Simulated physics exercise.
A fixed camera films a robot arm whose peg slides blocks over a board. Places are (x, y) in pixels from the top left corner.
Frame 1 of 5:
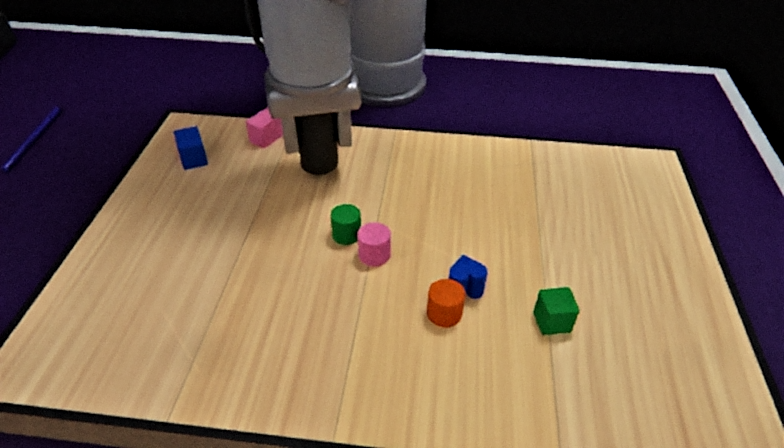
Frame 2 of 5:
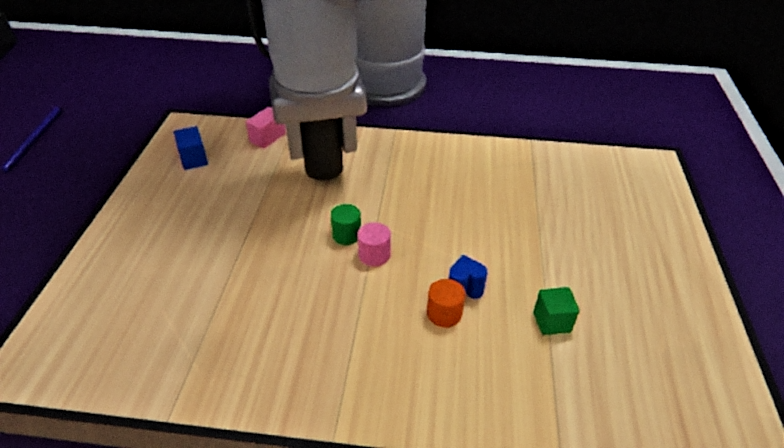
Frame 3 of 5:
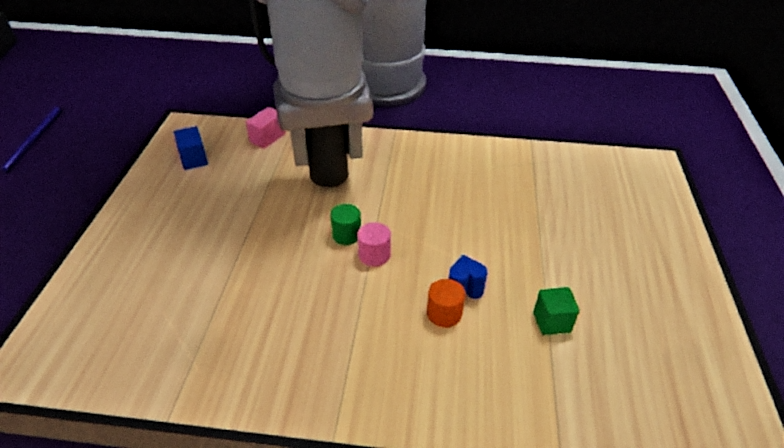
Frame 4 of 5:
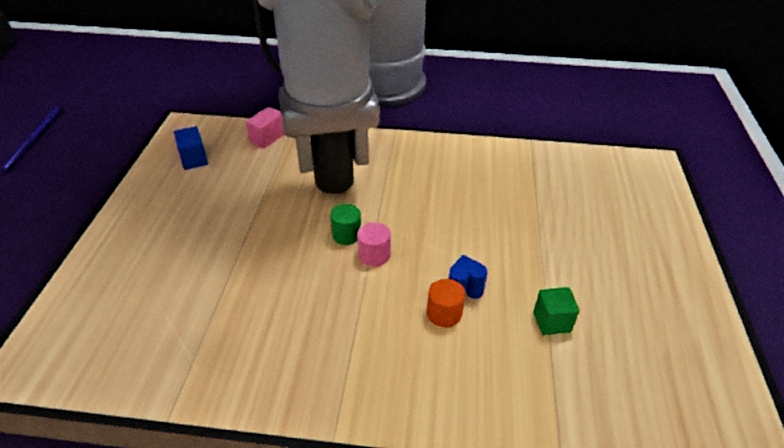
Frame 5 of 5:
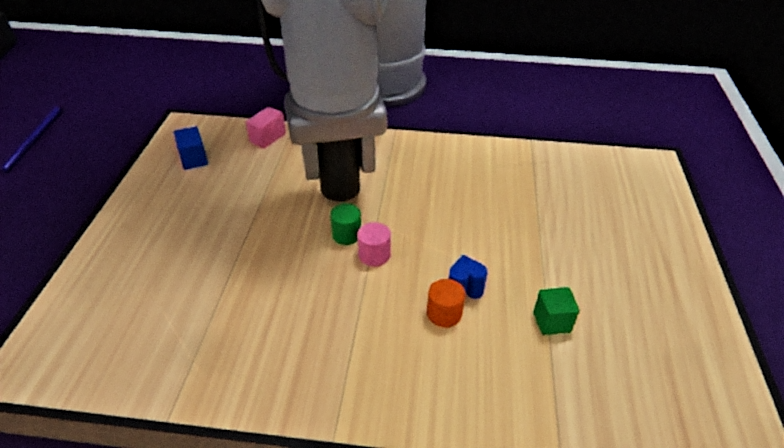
A grey robot arm with a black peg inching forward and slightly right toward a green cylinder, the scattered blocks staying still.
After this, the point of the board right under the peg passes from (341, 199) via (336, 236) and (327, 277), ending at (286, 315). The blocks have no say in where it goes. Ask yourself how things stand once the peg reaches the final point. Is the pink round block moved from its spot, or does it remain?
At the moment the path ends, the pink round block no longer stands where it did.
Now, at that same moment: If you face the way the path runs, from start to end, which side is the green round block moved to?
So, looking from the first point of the path to the last, the green round block moves leftwards.
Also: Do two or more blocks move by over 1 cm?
Yes
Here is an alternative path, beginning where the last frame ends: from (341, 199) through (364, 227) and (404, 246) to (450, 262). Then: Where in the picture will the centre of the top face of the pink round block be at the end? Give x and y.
It will likely be found at (391, 251).
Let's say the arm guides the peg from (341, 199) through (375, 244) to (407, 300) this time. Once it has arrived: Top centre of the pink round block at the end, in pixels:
In the picture, it is at (401, 312).
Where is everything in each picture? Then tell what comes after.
The first frame shows tip of the peg (320, 163), middles of tops, green round block (346, 213), pink round block (374, 233).
The second frame shows peg (324, 169), nothing pushed.
The third frame shows peg (329, 175), nothing pushed.
The fourth frame shows peg (335, 182), nothing pushed.
The fifth frame shows peg (340, 189), green round block (346, 213), pink round block (374, 233).
The first path, step by step. One third of the way, peg (335, 225); green round block (349, 238); pink round block (382, 240).
Two thirds of the way, peg (325, 267); green round block (359, 271); pink round block (384, 241).
At the end, peg (284, 304); green round block (359, 273); pink round block (384, 241).
